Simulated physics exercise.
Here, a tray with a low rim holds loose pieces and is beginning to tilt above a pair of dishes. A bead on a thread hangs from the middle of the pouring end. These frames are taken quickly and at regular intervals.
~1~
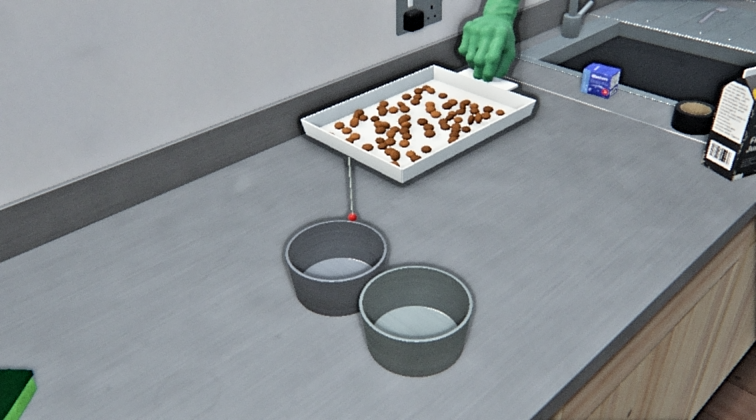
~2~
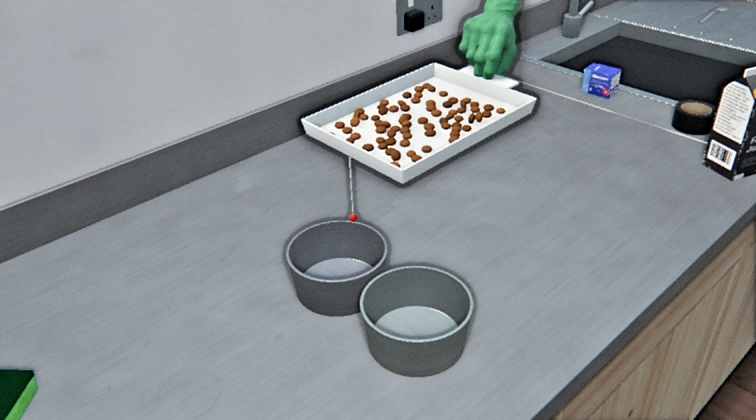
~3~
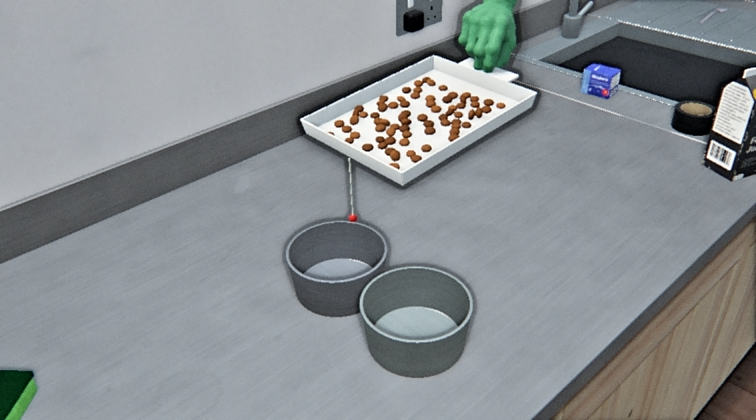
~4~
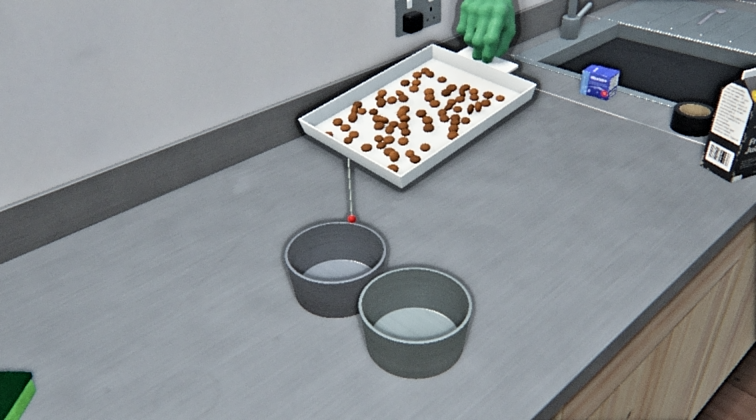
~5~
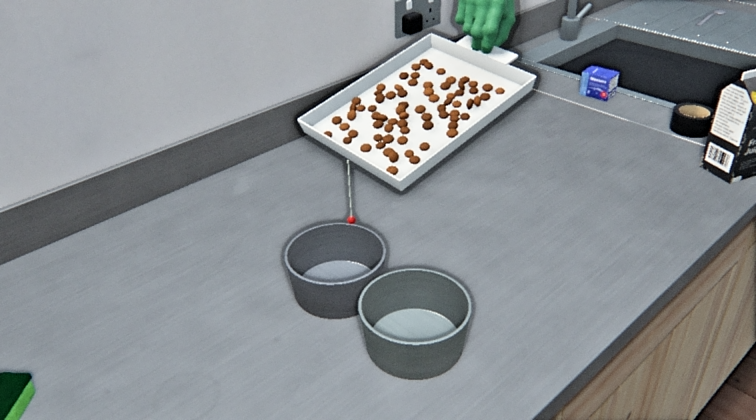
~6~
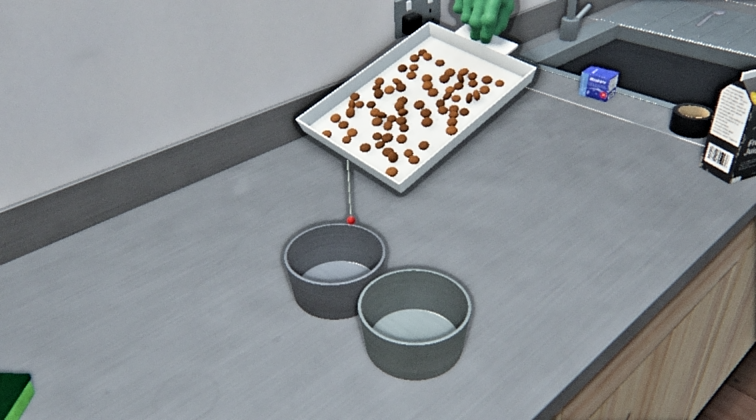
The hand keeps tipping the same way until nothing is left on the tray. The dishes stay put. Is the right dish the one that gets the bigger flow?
No.
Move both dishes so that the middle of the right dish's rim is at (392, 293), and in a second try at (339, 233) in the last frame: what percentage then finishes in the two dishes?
Roughly 60 per cent, then roughly 20 per cent.
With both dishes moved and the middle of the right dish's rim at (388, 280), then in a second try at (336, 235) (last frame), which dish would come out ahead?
Well, the first try goes to the rightward dish and the second to the rightward dish.
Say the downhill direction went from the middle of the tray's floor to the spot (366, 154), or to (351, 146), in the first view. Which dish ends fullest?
The leftmost dish, then the leftmost dish.
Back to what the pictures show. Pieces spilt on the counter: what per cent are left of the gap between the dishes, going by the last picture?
10 per cent, roughly.
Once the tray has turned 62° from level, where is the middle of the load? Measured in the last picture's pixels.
In the last view the centre sits at roughly (384, 151).
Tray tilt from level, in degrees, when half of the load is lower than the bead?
Around 105°, give or take.
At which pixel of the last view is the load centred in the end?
Somewhere around (369, 292) in the final view.
Shortly afterwards, tray tipped steeply; all but a few on the tray; only a few in the air.
Next, tray tipped past a quarter turn; near half on the tray; a little in the right dish; near a quarter in the left dish; a little outside both; a little in the air.
Some moments later, tray tipped past a quarter turn; a little in the right dish; near half in the left dish; near a third outside both.
In the end, tray tipped past a quarter turn; a little in the right dish; near half in the left dish; near a third outside both.
